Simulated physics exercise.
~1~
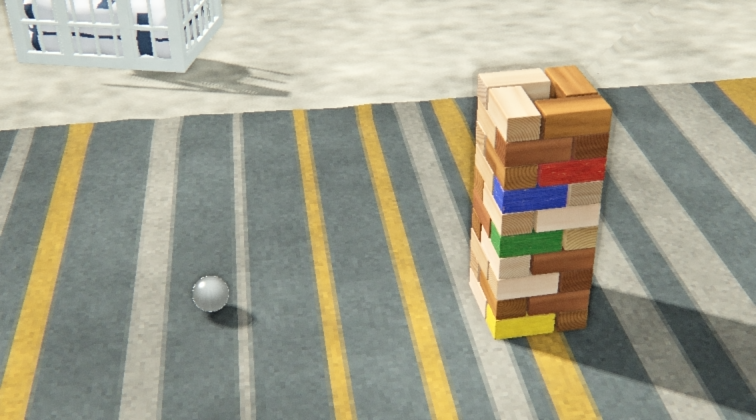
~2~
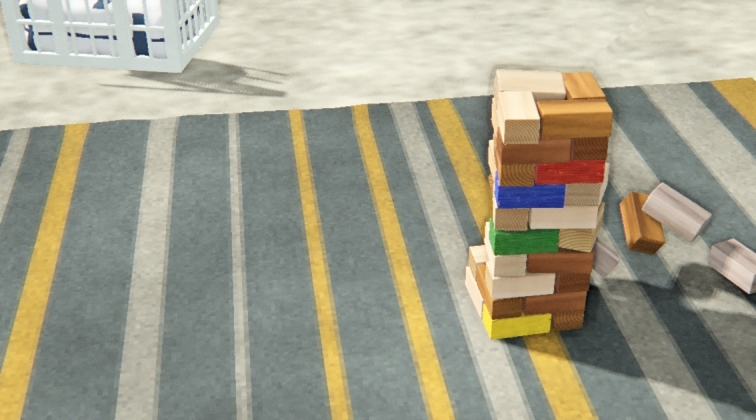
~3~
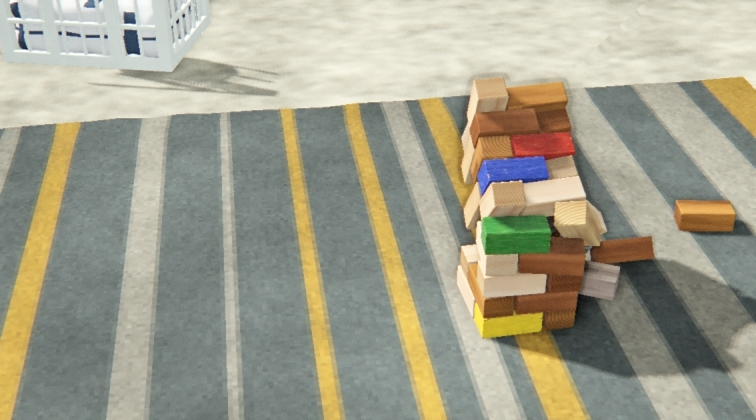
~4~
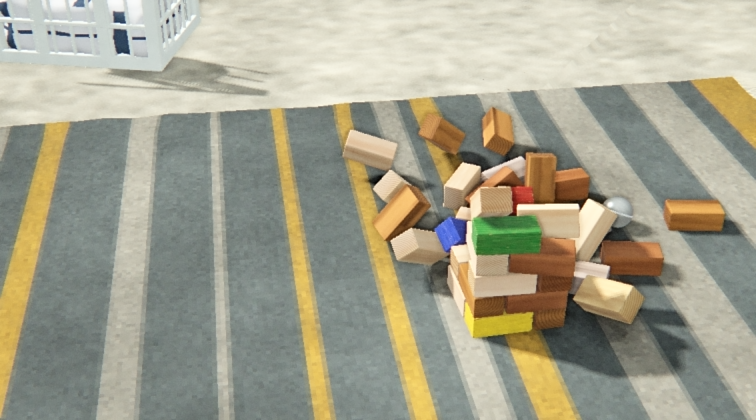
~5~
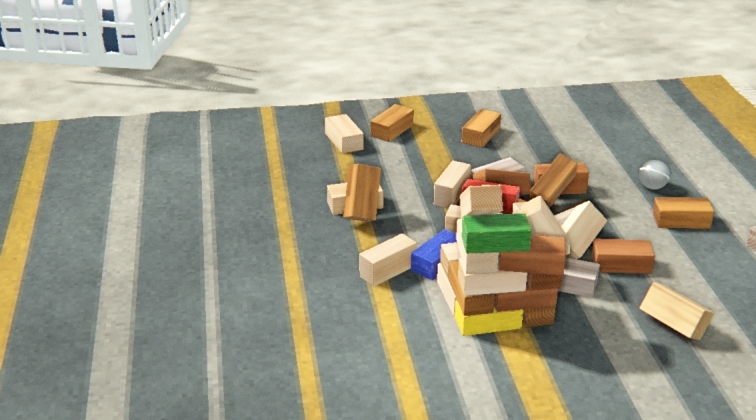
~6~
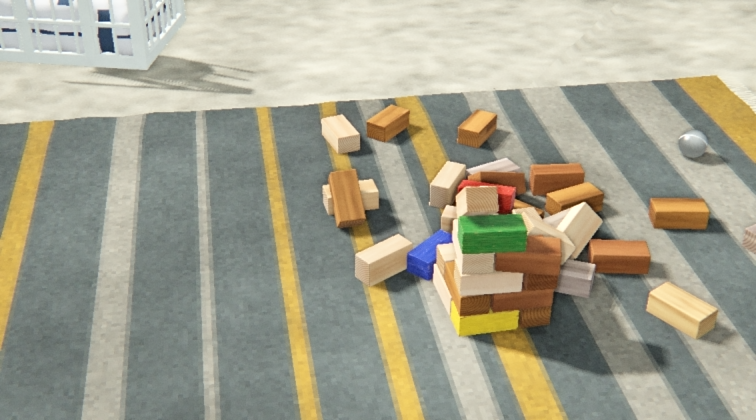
A steel ball flies in from the left toward a tall tower of wooden blocks on a grey and yellow striped rug, seen from above with a pale basket at the upper left. It strikes the tower, and several blocks burst out to the right while the column briefly stands. The upper part then sags and collapses, scattering light and brown blocks, with the blue and red ones overturning as they fall. The ball emerges on the right and rolls away toward the upper right. The green block still rests level atop the short remaining stump, above the unmoved yellow block.
